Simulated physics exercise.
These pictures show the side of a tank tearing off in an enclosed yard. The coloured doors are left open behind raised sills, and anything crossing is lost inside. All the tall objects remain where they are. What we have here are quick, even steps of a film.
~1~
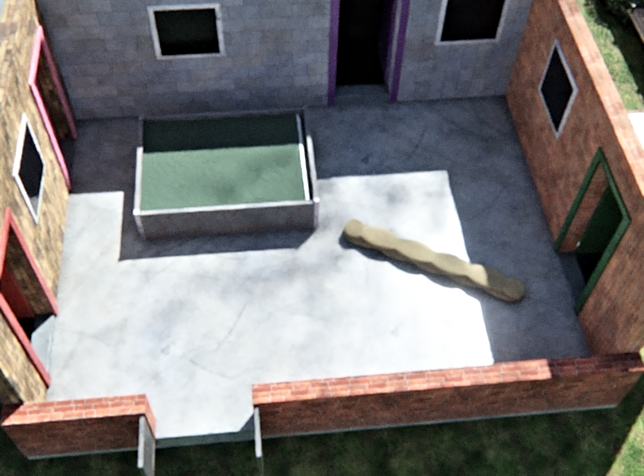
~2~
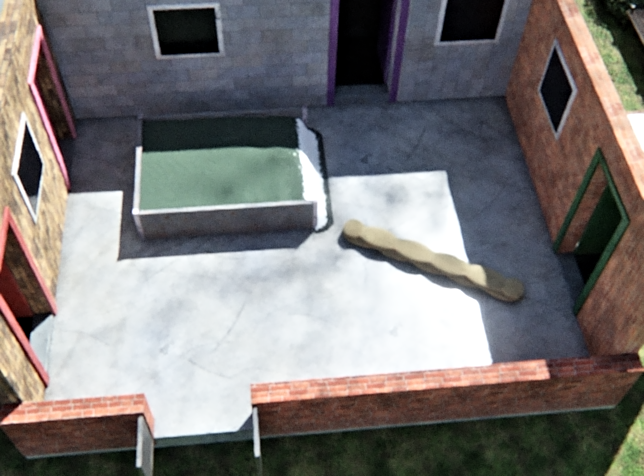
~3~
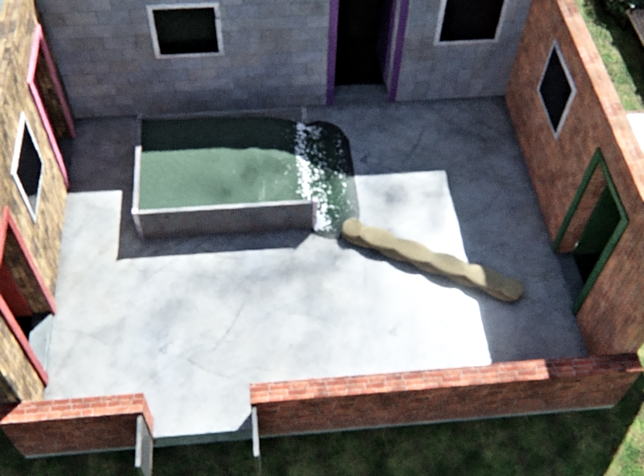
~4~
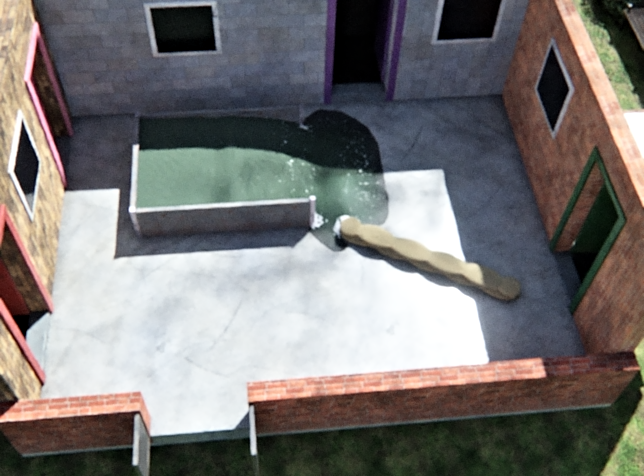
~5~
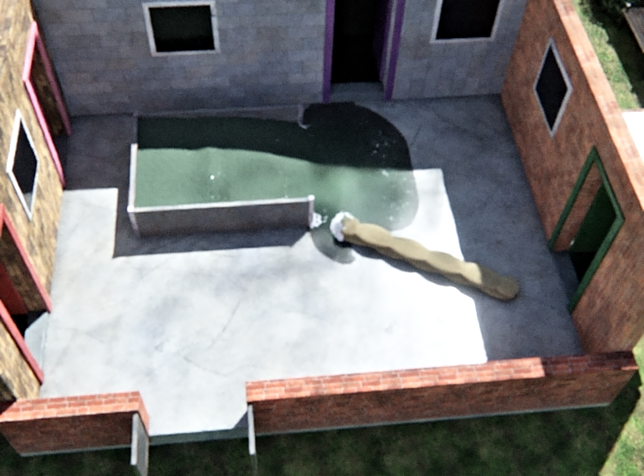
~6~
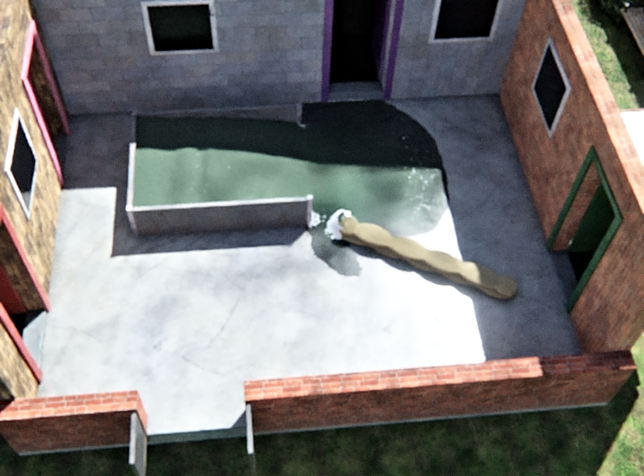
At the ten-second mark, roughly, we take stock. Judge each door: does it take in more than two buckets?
My call: The red door keeps it to two or fewer, the purple door keeps it to two or fewer, the green door takes in more, the pink door keeps it to two or fewer.
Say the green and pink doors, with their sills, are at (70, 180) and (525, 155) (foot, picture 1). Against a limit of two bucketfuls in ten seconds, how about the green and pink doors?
Short version: The green one stays within the limit and the pink one tops the limit.
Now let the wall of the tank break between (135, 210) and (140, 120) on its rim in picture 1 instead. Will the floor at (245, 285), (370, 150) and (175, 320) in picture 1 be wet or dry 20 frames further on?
One by one: Unsoaked; unsoaked; waterlogged.
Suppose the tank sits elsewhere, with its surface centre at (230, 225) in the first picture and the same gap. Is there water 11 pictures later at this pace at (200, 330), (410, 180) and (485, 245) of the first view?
The first spot ends up left untouched, the second sodden and the third sodden.
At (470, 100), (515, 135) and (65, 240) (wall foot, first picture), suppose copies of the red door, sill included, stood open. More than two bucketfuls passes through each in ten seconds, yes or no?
One after the other: Takes more, passes that mark, holds.
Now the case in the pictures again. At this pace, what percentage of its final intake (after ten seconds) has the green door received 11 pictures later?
Close to 0 out of every hundred.
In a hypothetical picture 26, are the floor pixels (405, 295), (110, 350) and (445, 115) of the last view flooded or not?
As listed, the points end up high and dry, high and dry and soaked.
A moment on, water covers 30 % of the floor; the red door not reached, the purple door wet at the sill, nothing in, the green door not reached, the pink door not reached.
Next, water covers 35 % of the floor; the red door not reached, the purple door wet at the sill, nothing in, the green door under two buckets in, the pink door not reached.
Then, water covers 40 % of the floor; the red door not reached, the purple door wet at the sill, nothing in, the green door over two buckets in, the pink door not reached.
Later, water covers 60 % of the floor; the red door not reached, the purple door wet at the sill, nothing in, the green door far over two buckets in, the pink door not reached.
In the end, water covers 90 % of the floor; the red door wet at the sill, nothing in, the purple door wet at the sill, nothing in, the green door far over two buckets in, the pink door under two buckets in.
